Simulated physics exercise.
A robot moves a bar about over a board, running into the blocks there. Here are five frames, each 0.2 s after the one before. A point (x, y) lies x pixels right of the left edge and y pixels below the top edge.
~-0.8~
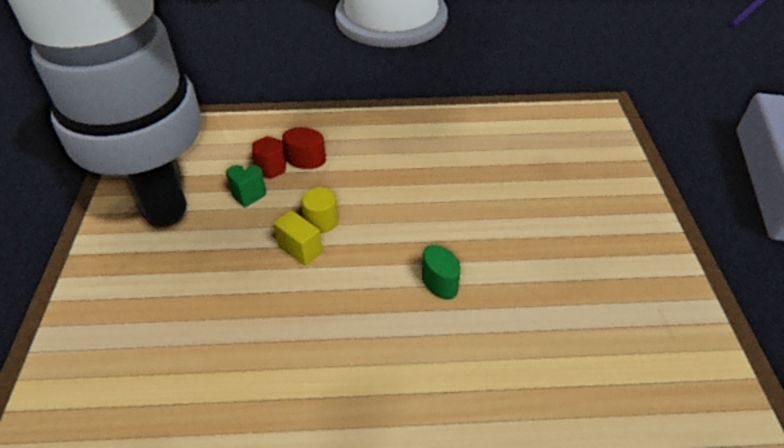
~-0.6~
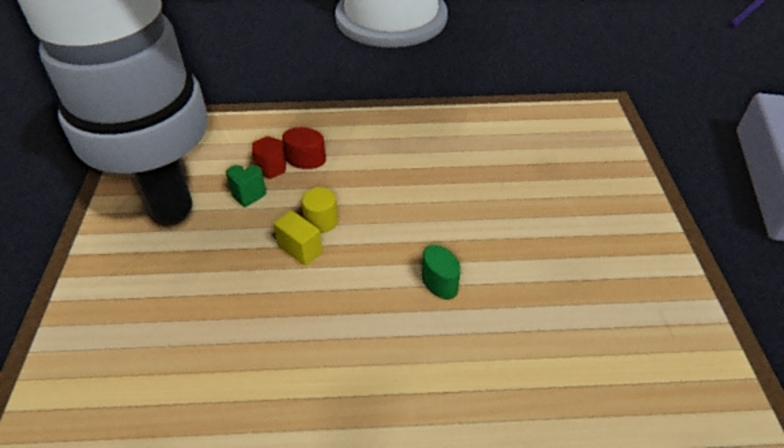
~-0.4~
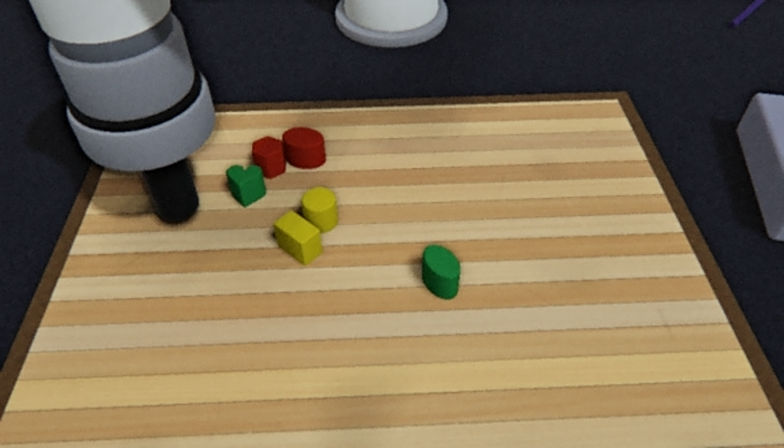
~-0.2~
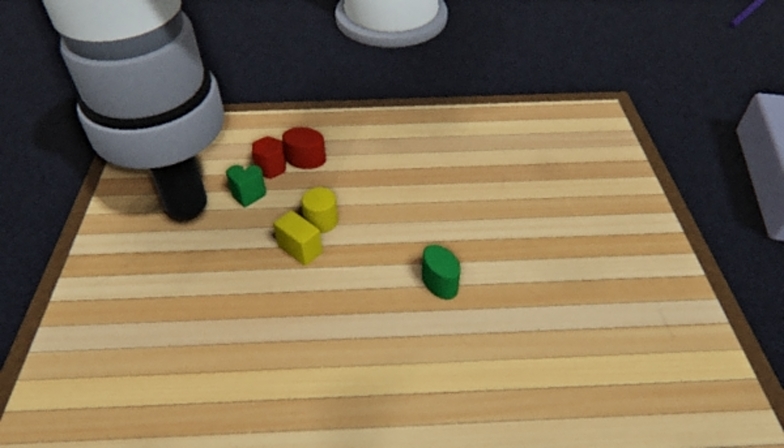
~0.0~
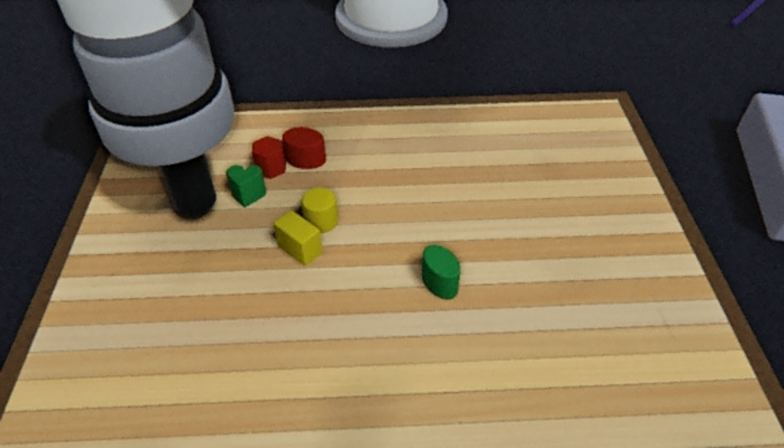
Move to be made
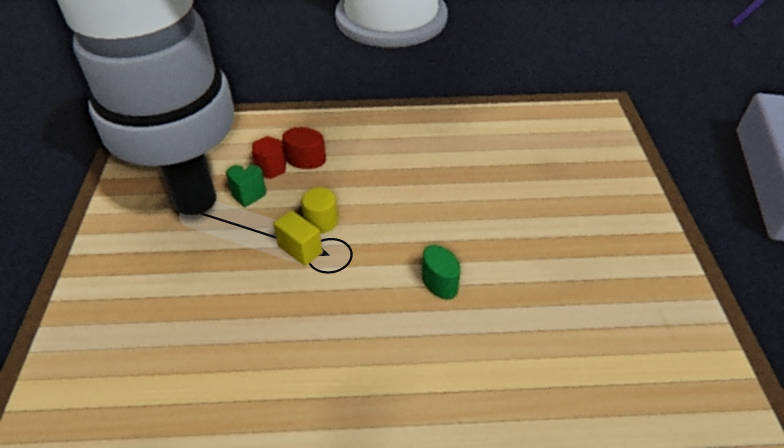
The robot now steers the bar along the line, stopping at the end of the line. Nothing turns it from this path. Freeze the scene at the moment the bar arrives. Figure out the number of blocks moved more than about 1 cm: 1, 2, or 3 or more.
My guess is one.
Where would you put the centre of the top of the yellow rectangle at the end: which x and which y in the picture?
(368, 246)
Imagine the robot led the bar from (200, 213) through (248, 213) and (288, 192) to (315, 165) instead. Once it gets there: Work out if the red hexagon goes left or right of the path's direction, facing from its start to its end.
The left-hand side.
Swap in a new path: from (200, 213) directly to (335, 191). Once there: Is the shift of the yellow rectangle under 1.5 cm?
Yes, I think so.
The line goes straight from (200, 213) to (330, 255).
What follows on the original path. One third of the way, bar at (240, 216); nothing pushed yet.
Two thirds of the way, bar at (283, 230); yellow rectangle at (319, 232).
At the end, bar at (328, 244); yellow rectangle at (368, 246), turned 15° anticlockwise; yellow disc unmoved.
